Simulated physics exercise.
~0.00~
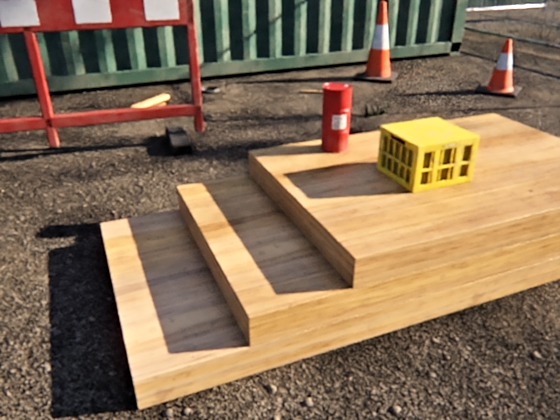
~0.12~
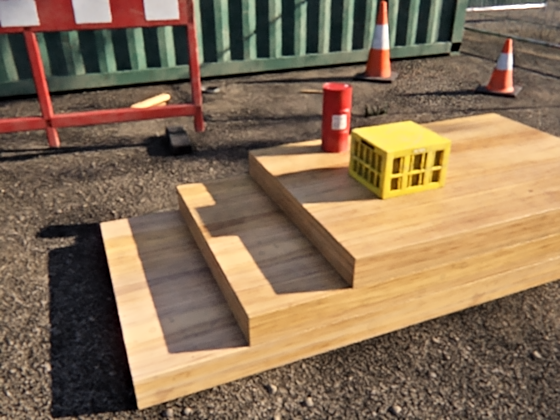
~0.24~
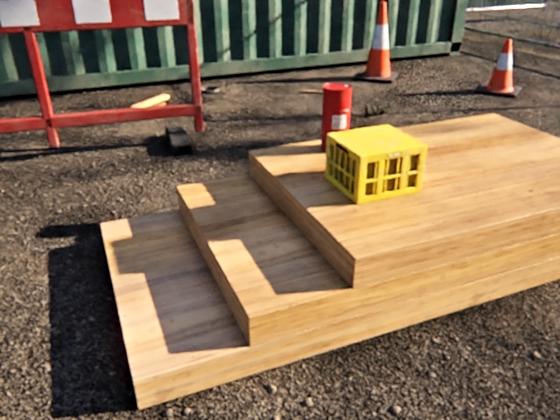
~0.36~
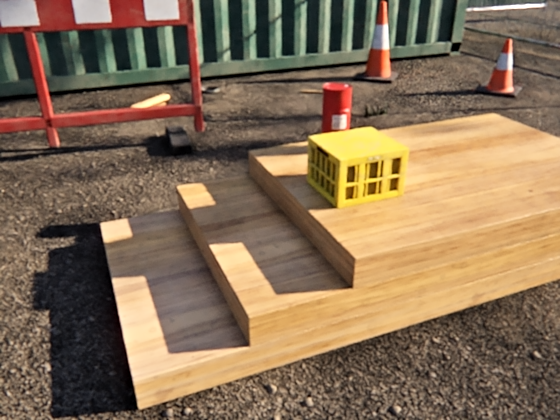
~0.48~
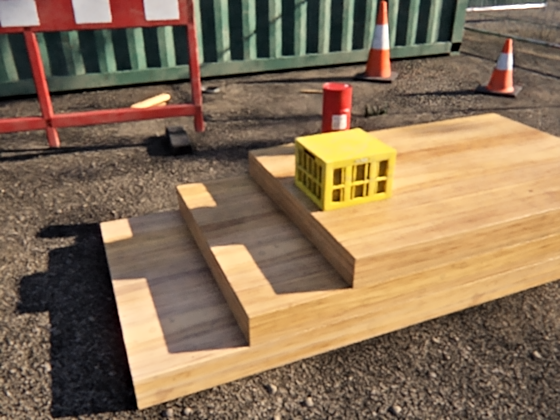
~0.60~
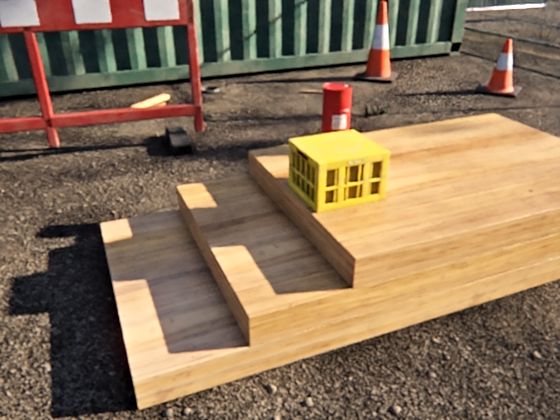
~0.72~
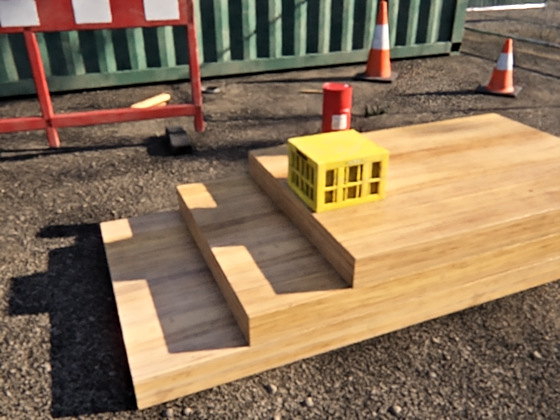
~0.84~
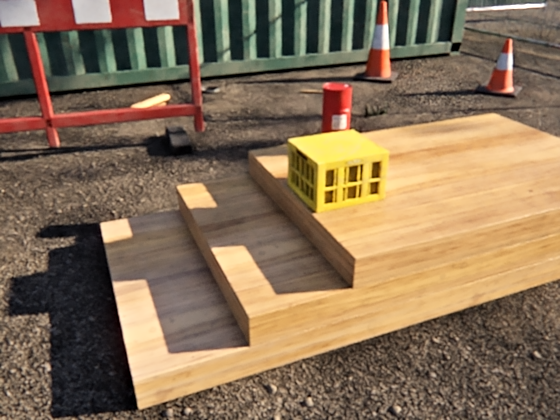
At first, a yellow crate and a red canister sit in sunlight on the top level of some wooden steps, with a red and white barrier, a green container and two traffic cones behind them. The crate slides left across the landing, passing in front of the canister, while its shadow spreads over the lower steps. It keeps moving toward the edge but covers less ground as it goes, slowing to a creep. Finally it stops close to the edge of the top step, still upright on the landing, and the canister remains standing just behind it.
